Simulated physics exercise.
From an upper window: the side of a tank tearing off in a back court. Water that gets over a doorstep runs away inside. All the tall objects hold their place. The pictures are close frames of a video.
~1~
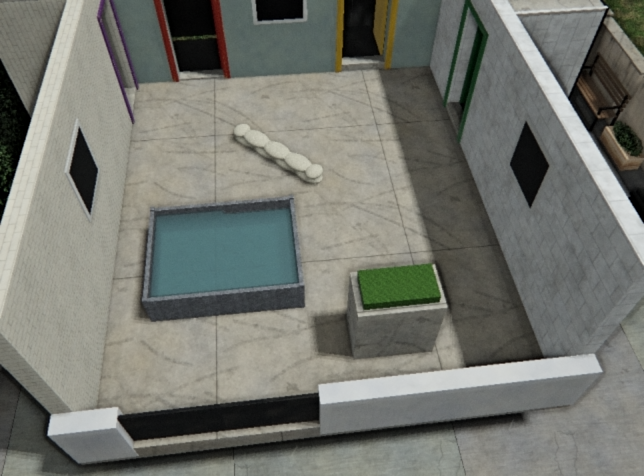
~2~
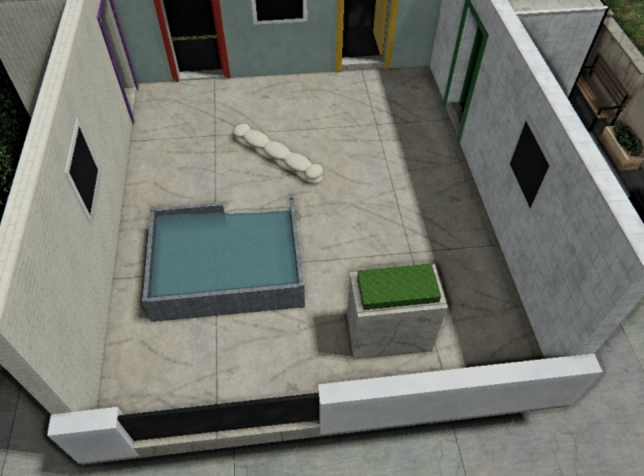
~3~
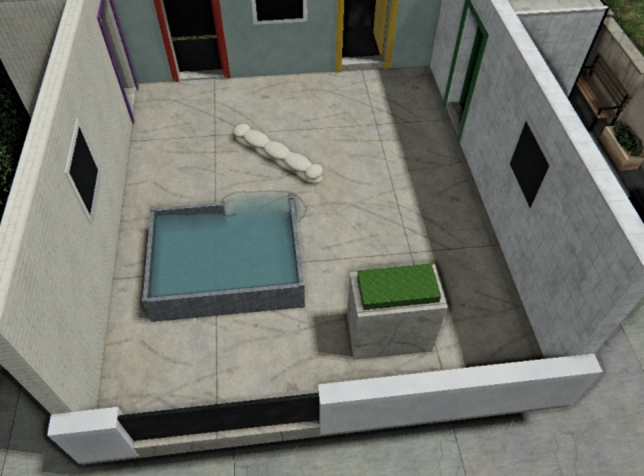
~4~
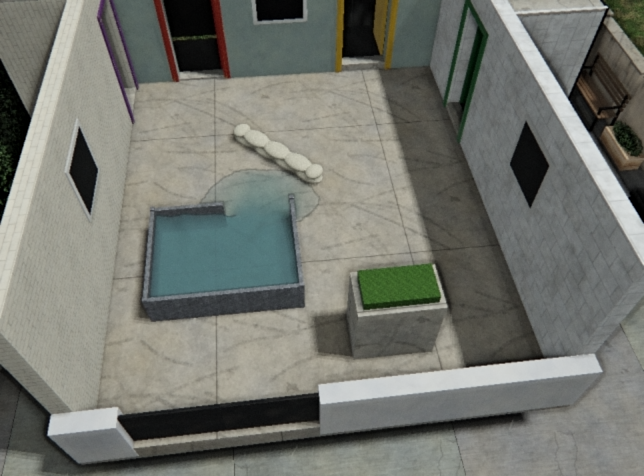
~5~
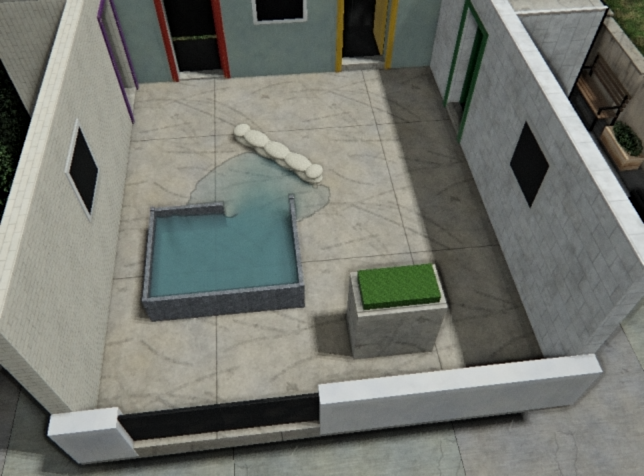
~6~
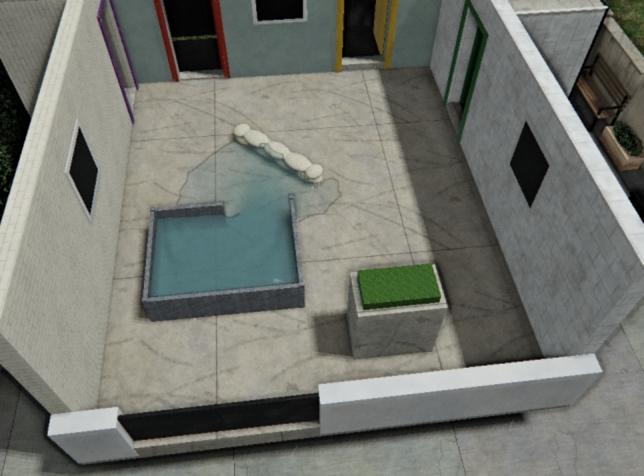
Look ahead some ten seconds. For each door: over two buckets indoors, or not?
In the end: The purple door floods; the red door floods; the green door holds within the limit; the yellow door holds within the limit.
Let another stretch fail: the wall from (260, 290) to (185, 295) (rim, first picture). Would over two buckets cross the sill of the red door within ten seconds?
In short: The red door holds.
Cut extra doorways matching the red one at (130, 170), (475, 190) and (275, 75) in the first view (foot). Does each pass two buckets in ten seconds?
One after the other: Goes over, is under, stays under.
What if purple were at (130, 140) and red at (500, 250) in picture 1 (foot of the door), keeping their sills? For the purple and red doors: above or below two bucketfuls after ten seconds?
My reading: The purple one is over, the red one holds.
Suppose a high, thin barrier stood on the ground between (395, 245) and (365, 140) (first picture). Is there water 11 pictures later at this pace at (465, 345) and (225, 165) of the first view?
As listed: Clear, under water.
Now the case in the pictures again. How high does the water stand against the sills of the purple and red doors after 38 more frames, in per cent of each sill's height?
About 150 and 170 per cent.
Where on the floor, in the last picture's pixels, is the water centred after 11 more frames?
Near (236, 220).
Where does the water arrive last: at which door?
That is the door marked yellow.
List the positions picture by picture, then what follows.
In the first picture, still water in the open tank at (224, 249).
In the second picture, the front is at a hidden place, out from the gap on the open tank's far side.
In the third picture, the front is at (296, 201), out from the gap on the open tank's far side.
In the fourth picture, water pours out on the open tank's far side and has run to (240, 174).
In the fifth picture, water pours out on the open tank's far side and has run to (242, 157).
In the sixth picture, the front is at (235, 144), out from the gap on the open tank's far side.
A moment on, water covers 10 % of the floor; the purple door not reached, the red door not reached, the green door not reached, the yellow door not reached.
Next, water covers 25 % of the floor; the purple door wet at the sill, nothing in, the red door wet at the sill, nothing in, the green door not reached, the yellow door not reached.
Then, water covers 35 % of the floor; the purple door over two buckets in, the red door under two buckets in, the green door wet at the sill, nothing in, the yellow door not reached.
Later, water covers 60 % of the floor; the purple door over two buckets in, the red door over two buckets in, the green door wet at the sill, nothing in, the yellow door wet at the sill, nothing in.
In the end, water covers 80 % of the floor; the purple door over two buckets in, the red door over two buckets in, the green door wet at the sill, nothing in, the yellow door wet at the sill, nothing in.
